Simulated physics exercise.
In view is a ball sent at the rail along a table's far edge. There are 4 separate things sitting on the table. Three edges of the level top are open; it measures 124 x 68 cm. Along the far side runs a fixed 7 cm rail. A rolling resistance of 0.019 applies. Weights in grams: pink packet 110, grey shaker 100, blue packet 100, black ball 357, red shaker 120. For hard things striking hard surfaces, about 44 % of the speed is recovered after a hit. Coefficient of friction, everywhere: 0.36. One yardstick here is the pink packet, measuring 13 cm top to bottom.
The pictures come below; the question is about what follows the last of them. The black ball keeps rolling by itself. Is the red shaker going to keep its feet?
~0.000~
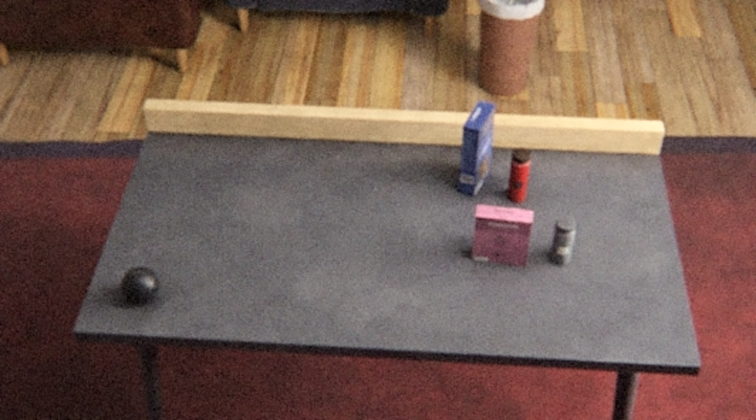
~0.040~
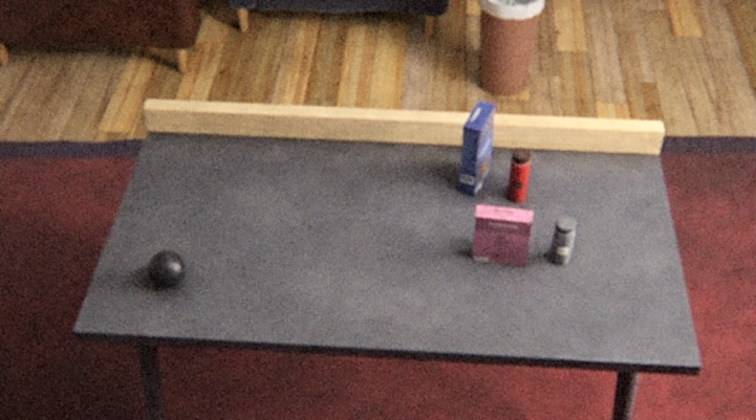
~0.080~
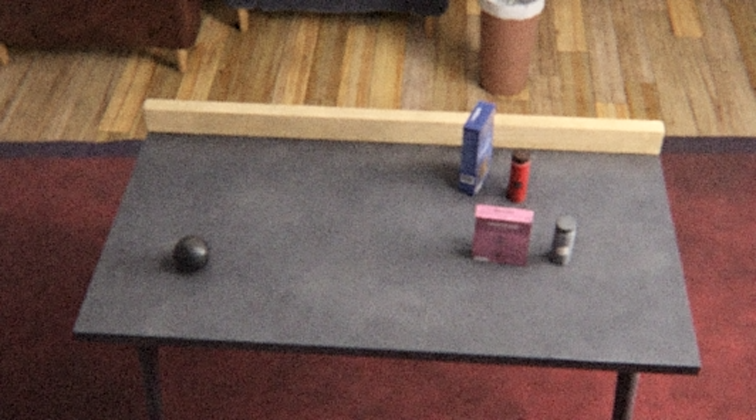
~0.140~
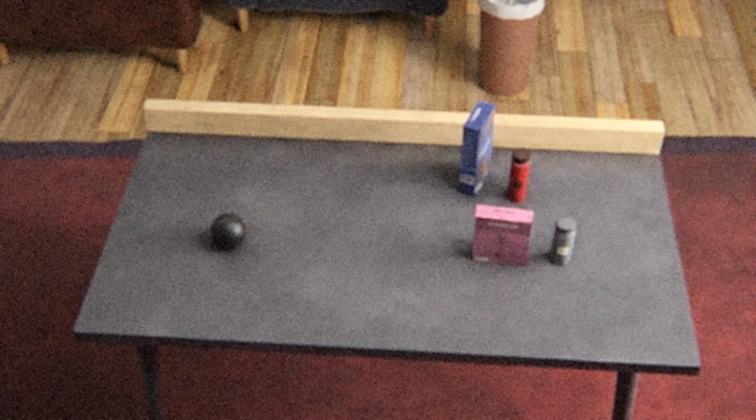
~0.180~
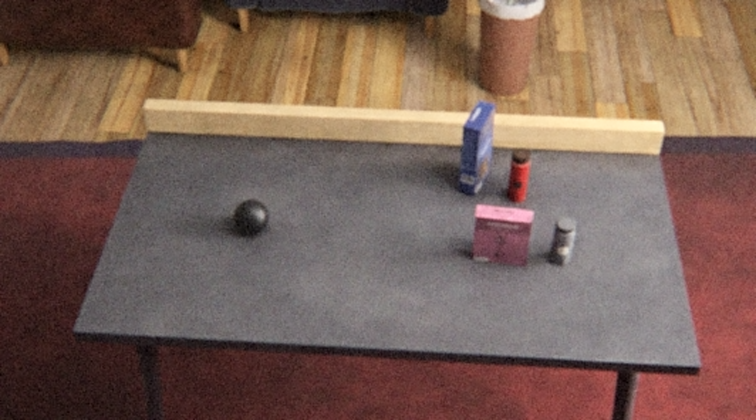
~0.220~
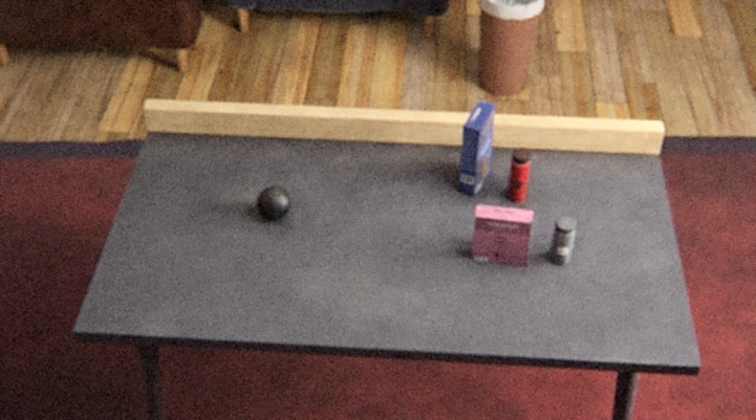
Tilts past balance.
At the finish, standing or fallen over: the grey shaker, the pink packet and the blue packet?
In the last frame the grey shaker remains up, the pink packet remains up and the blue packet does not stay up.
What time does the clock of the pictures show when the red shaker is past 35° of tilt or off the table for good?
Near 1.1 s on the clock.
After 0.62 s, black ball near (445, 158).
After 1.02 s, black ball near (523, 163); red shaker 26° off upright near (546, 189); blue packet 23° off upright.
In the end (2.9 s), toppled on the table, blue packet and red shaker; the other 2 under 4 cm from the start. At the end, from the last picture's camera, red shaker near (569, 220).
